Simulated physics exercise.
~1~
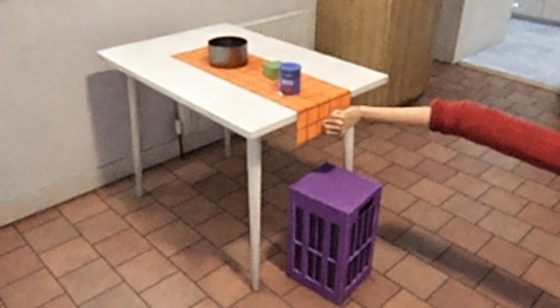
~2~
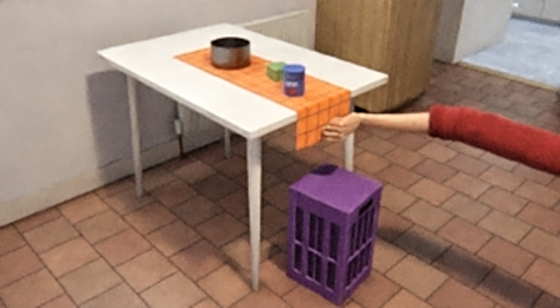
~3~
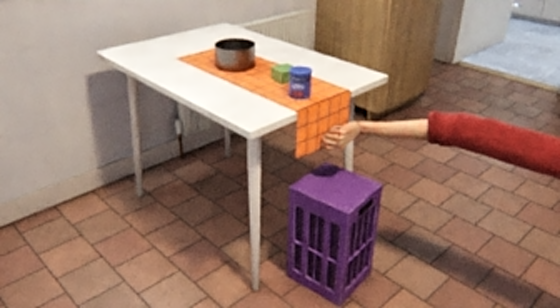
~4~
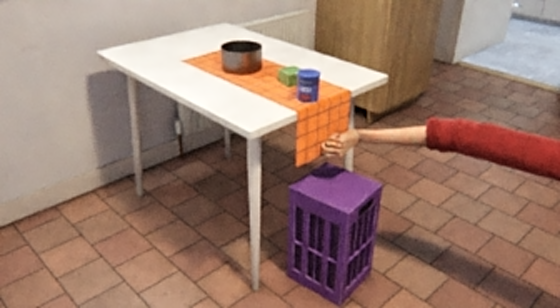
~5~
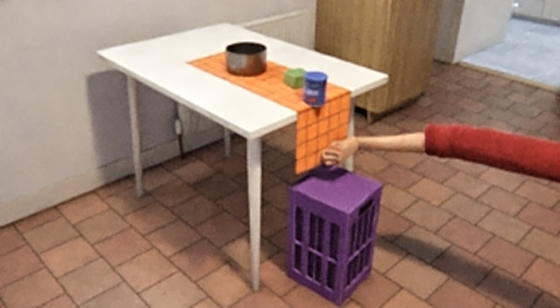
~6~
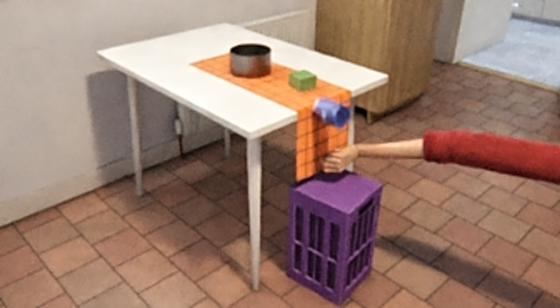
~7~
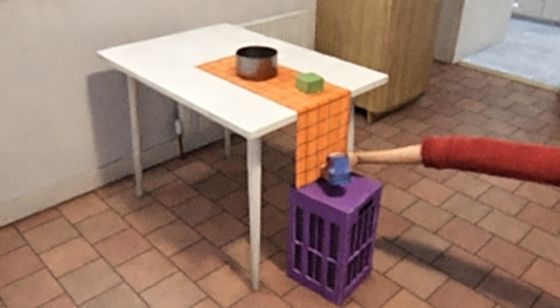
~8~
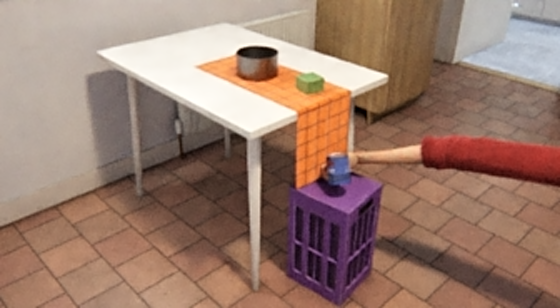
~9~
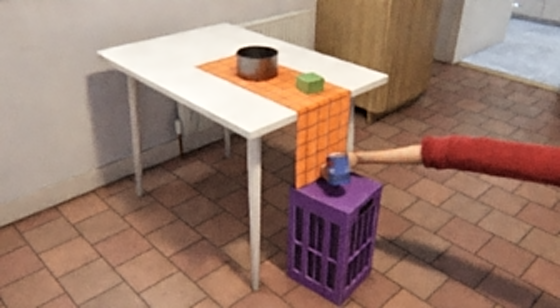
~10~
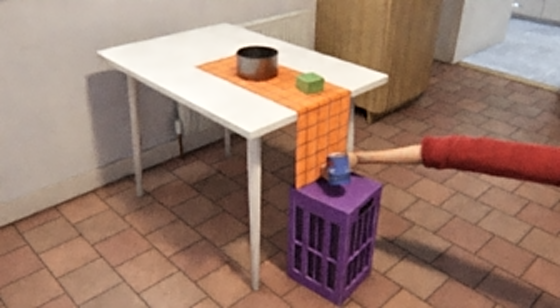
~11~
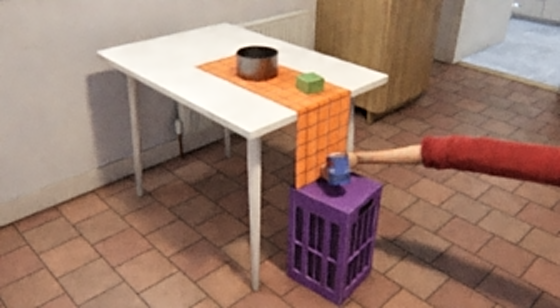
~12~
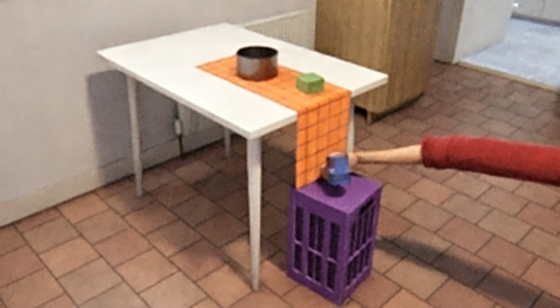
Hand pulling an orange tablecloth down to a purple crate, tipping a blue tin off the table while a green block stays.
